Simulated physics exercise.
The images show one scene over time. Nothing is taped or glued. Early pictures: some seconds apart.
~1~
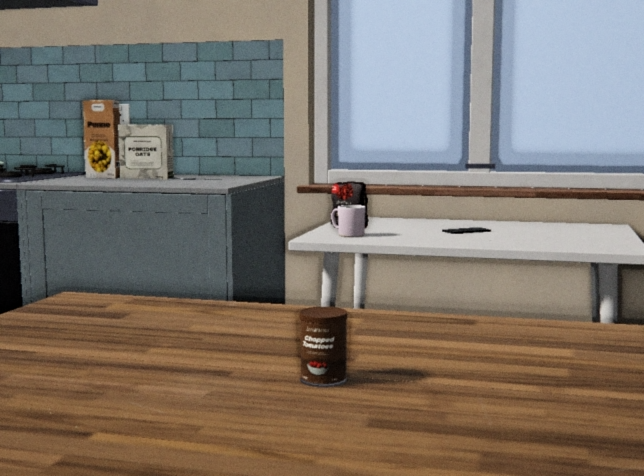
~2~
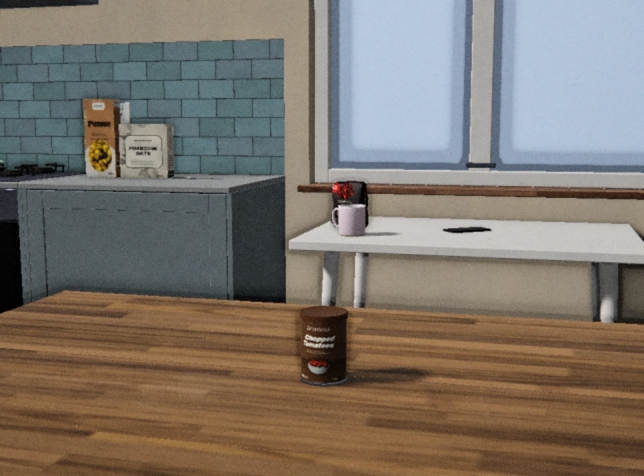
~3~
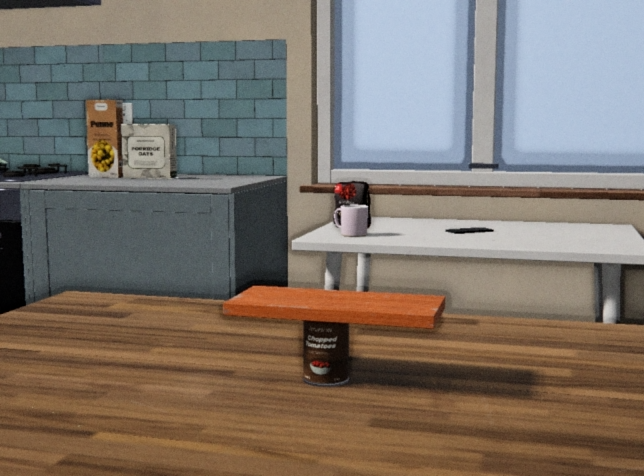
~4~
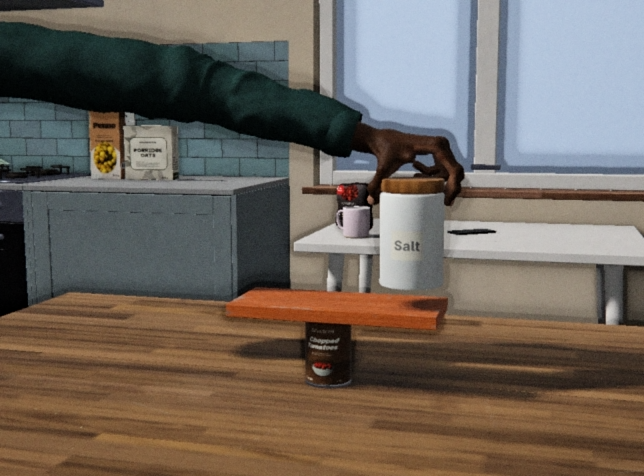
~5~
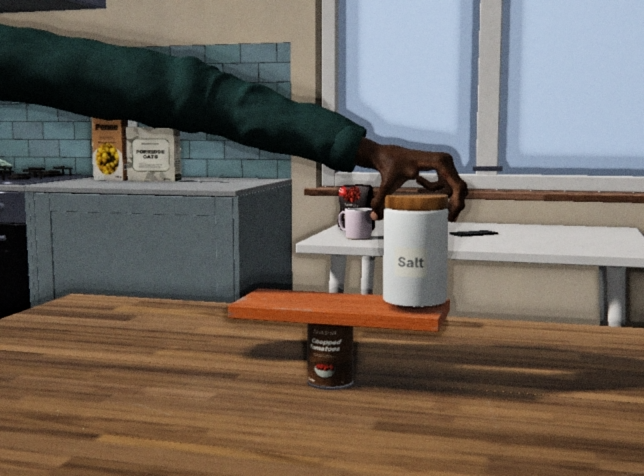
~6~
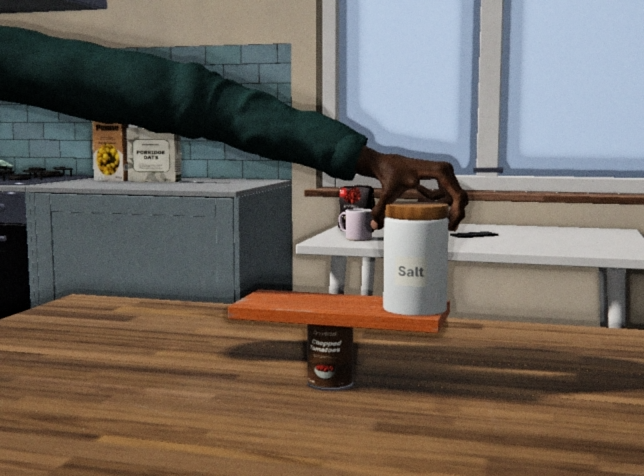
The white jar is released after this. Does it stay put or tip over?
It ends up with something fallen.
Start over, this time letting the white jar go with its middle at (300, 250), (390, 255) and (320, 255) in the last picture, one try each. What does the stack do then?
So, first go it stays put, second go it comes down, third go it stays put.
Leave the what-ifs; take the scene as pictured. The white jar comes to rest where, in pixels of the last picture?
Somewhere around (537, 378) in the last picture.
Then, 0.30 s past the last view, white jar now fallen; orange board rocked 31° from its first pose.
Then, 0.50 s past the last view, orange board rocked 42° from its first pose.
Then, 0.80 s past the last view, orange board rocked 31° from its first pose.
Finally, fallen, white jar; moved from the start, orange board; brown tin still in place. Final places as the last picture's camera would see them, white jar near (537, 378). The stack comes apart.
